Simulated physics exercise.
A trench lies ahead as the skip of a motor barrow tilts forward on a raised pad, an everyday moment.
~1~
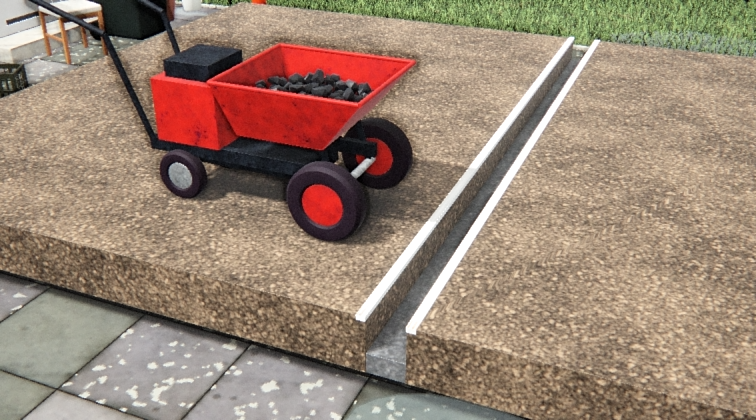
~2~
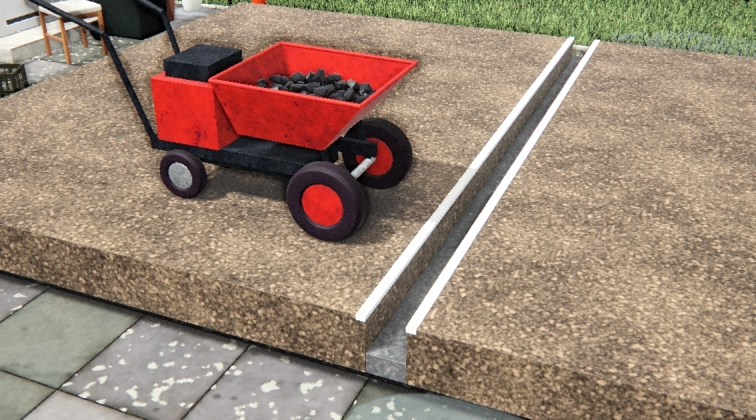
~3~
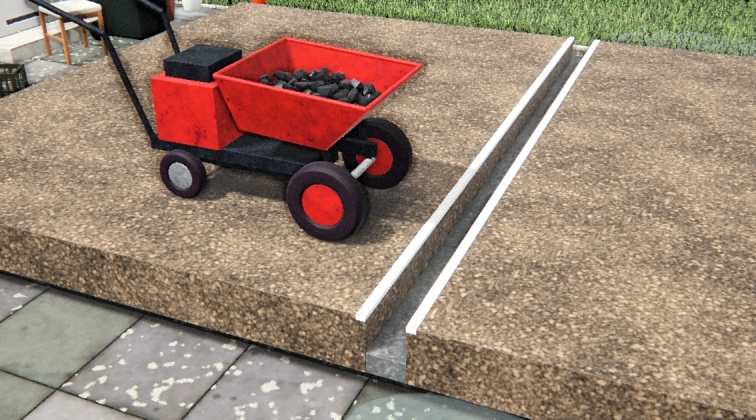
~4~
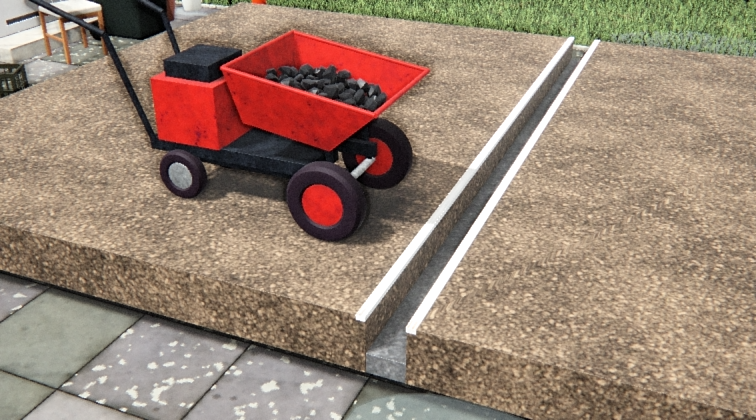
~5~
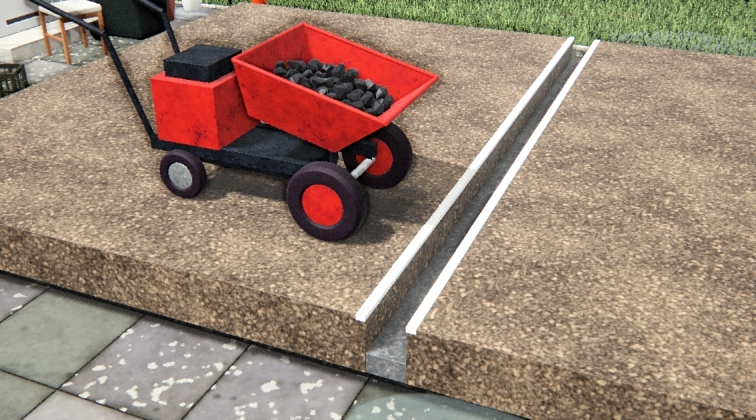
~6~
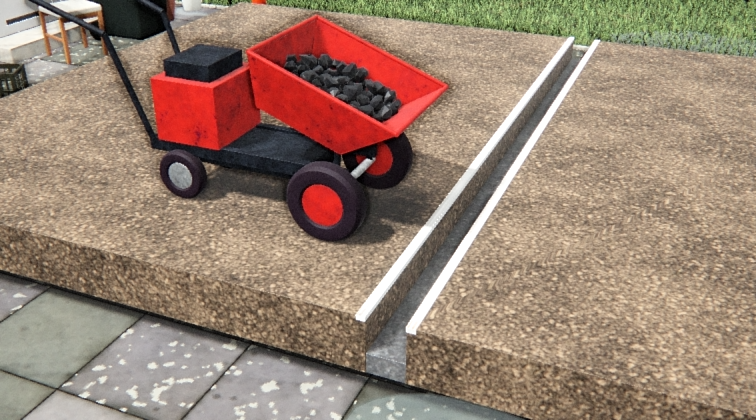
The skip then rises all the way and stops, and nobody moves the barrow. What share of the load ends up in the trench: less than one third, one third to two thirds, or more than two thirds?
Less than one third.
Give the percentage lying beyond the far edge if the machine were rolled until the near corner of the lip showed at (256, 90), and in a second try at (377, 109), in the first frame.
It comes out near 0 in a hundred for the first and near 80 in a hundred for the second.
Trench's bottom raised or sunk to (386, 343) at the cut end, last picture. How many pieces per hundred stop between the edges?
I'd put it at some 20 in a hundred.
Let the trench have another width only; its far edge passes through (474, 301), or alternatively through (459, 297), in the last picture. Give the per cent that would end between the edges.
Roughly 100 % first, 80 % second.
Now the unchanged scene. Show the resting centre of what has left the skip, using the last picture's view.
About (490, 233).
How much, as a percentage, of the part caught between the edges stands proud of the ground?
Estimate: Near 15 per cent.
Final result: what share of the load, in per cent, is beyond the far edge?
About 60 %.
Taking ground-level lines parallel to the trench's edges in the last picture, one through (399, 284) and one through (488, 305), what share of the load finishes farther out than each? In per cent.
Result, first then second: 80 %, 20 %.
Shortly afterwards, skip tipped steeply; the whole lot in the skip.
Next, skip tipped right over; near two thirds in the skip; a little in or heaped over the trench; near a quarter beyond it.
Some moments later, skip tipped right over; near a quarter in the skip; near a quarter in or heaped over the trench; near two thirds beyond it.
In the end, skip tipped right over; near a quarter in the skip; near a quarter in or heaped over the trench; near two thirds beyond it.
